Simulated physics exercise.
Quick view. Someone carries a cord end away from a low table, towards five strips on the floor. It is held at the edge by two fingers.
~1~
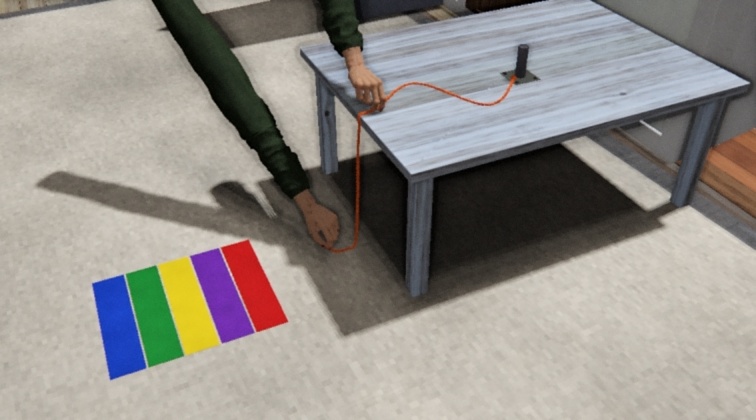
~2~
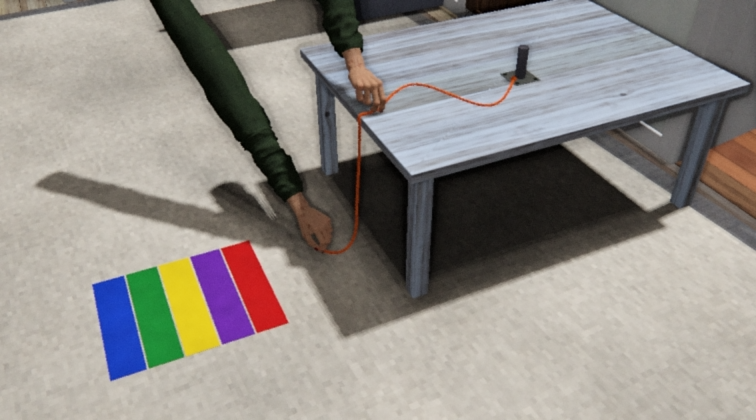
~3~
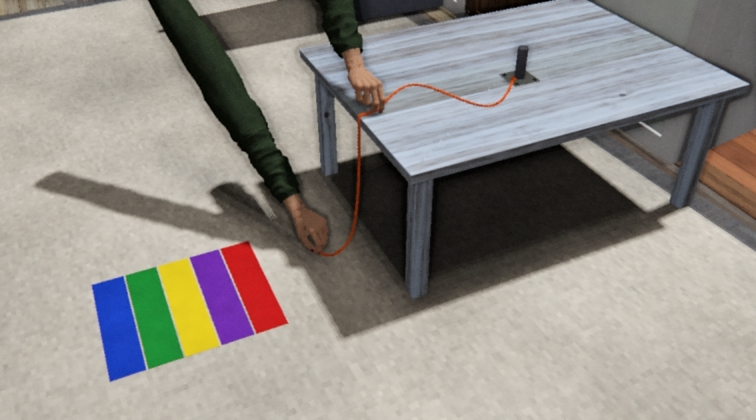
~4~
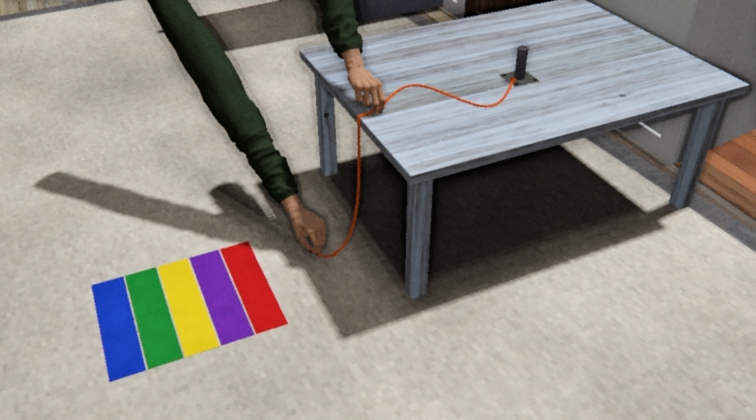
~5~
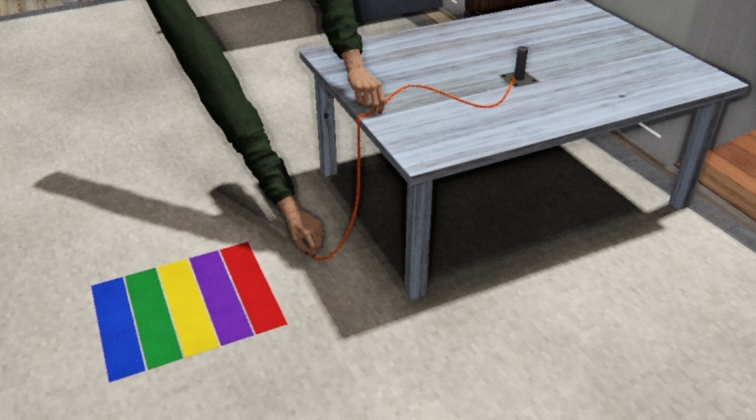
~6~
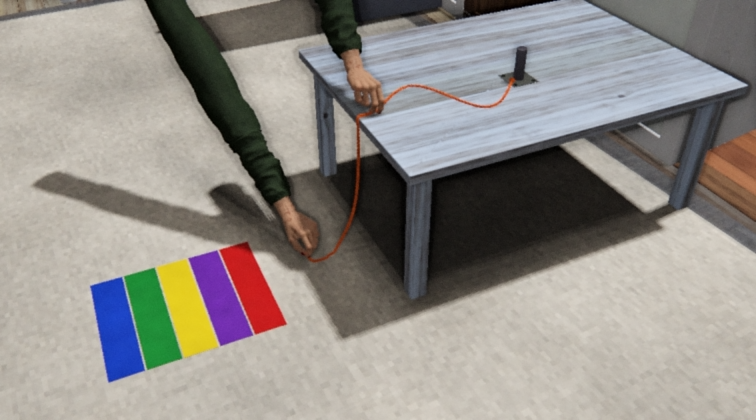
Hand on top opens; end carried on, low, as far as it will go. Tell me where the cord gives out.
It gives out over the green strip.
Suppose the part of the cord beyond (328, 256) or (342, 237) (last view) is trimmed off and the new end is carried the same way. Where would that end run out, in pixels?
First try: Near (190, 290). Second try: Near (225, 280).
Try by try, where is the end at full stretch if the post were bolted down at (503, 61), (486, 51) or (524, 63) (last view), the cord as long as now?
Near (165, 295); near (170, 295); near (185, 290).
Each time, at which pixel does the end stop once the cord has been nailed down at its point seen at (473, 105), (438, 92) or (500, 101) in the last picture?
Pixel places, try by try: (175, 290), (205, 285), (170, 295).
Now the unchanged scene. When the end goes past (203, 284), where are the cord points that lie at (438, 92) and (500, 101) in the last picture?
(403, 105) and (470, 89), approximately.
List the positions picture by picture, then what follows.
In the first frame, end (327, 246); red (265, 311); purple (232, 321); yellow (197, 332); green (161, 343); blue (124, 355).
In the second frame, end (320, 249); cord through (508, 93) (460, 98) (400, 89) (361, 117) (358, 177) (355, 233).
In the third frame, end (316, 251).
In the fourth frame, end (314, 251); cord through (507, 93) (459, 99) (400, 90) (361, 118) (359, 177) (350, 235).
In the fifth frame, end (310, 253).
In the sixth frame, end (306, 254); cord through (506, 94) (458, 100) (399, 90) (360, 118) (358, 178) (343, 236).
Soon after, end near (203, 284); over purple.
After that, end near (169, 294); over yellow.
At the stop, end near (147, 301); over green. It gets as far as the green strip.
